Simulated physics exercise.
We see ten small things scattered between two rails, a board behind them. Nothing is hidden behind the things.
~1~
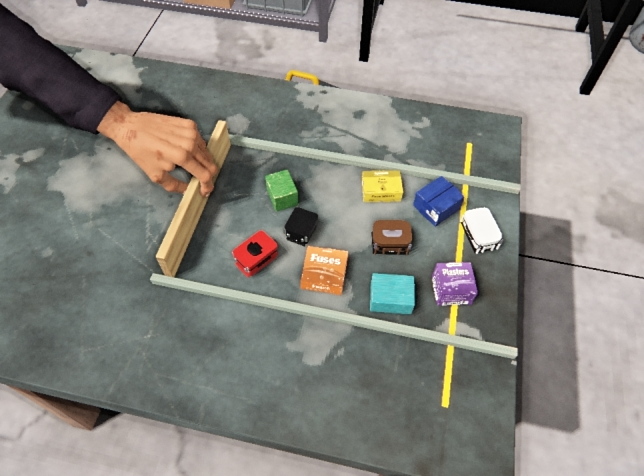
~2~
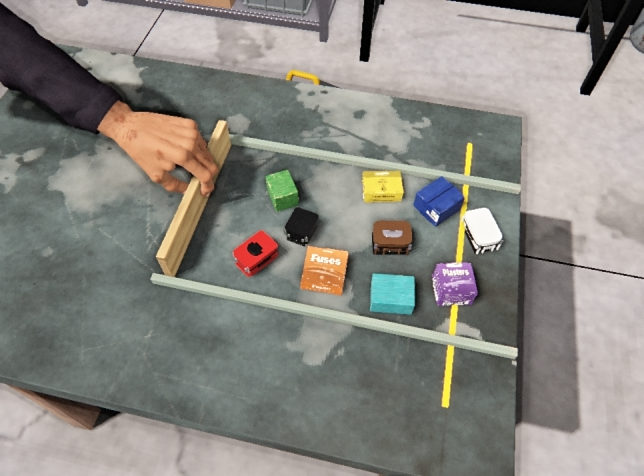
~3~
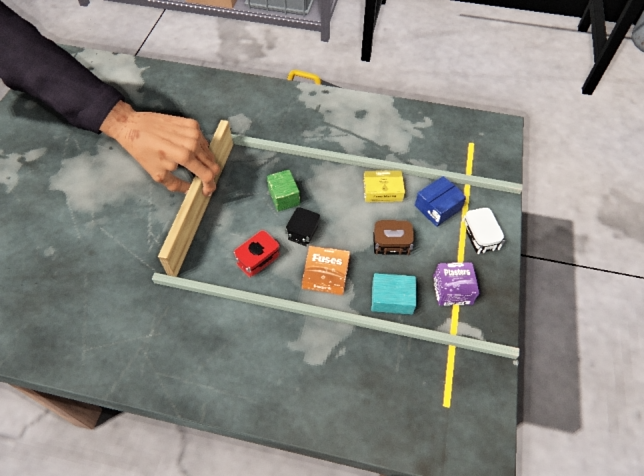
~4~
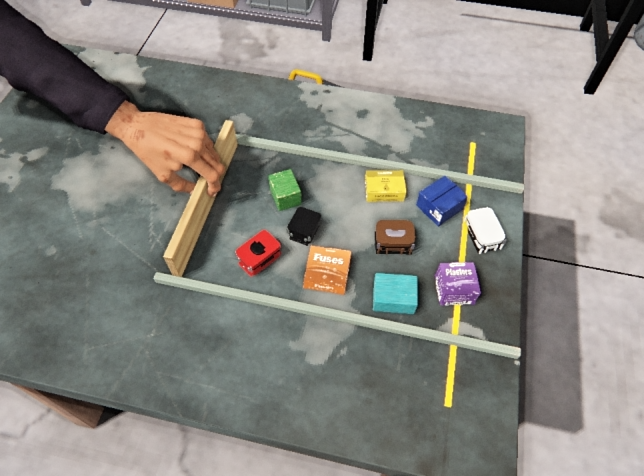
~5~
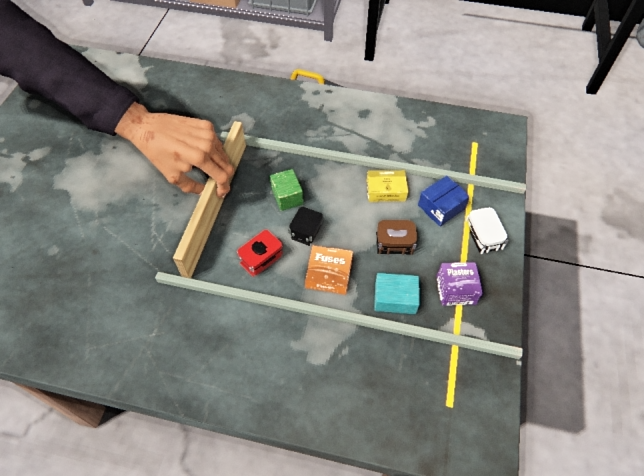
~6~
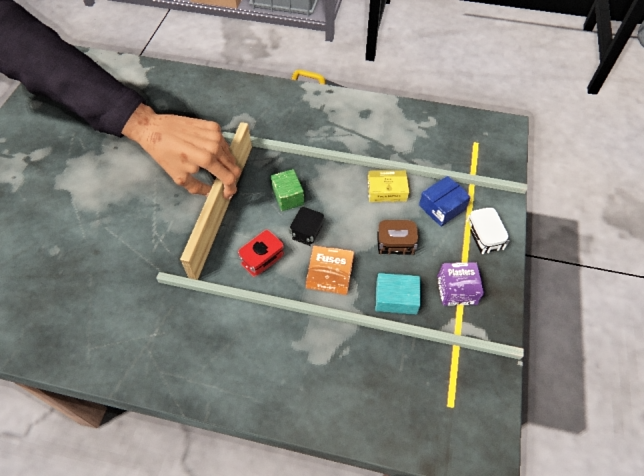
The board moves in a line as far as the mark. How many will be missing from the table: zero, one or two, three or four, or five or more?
As it turns out, the number that fall off is three or four.
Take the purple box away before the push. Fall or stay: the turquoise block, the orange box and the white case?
The turquoise block tumbles off, the orange box remains up, the white case tumbles off.
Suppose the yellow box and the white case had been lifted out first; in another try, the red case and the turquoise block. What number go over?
The counts: 2 and 1.
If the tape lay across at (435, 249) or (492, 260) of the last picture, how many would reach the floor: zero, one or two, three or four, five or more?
One after another: None; 5 or more.
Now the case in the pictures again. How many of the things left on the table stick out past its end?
Overhanging: 3.
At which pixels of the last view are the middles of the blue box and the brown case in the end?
Near (529, 203) and (512, 263).
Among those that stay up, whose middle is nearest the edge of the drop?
The blue box ends nearest.
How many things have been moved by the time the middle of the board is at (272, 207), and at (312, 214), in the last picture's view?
By then 2, and 4.
Soon after, none off yet; white case at rest near (487, 231); purple box at rest near (460, 284); blue box at rest near (445, 201).
After that, none off yet; white case at rest near (487, 231); purple box displaced a little near (476, 284); blue box at rest near (445, 201).
And then, none off yet; white case displaced about its own width near (512, 238); purple box displaced about its own width near (517, 283); blue box displaced about its own width near (497, 202).
In the end, the number that fall off is three or four; gone, turquoise block, purple box and white case.
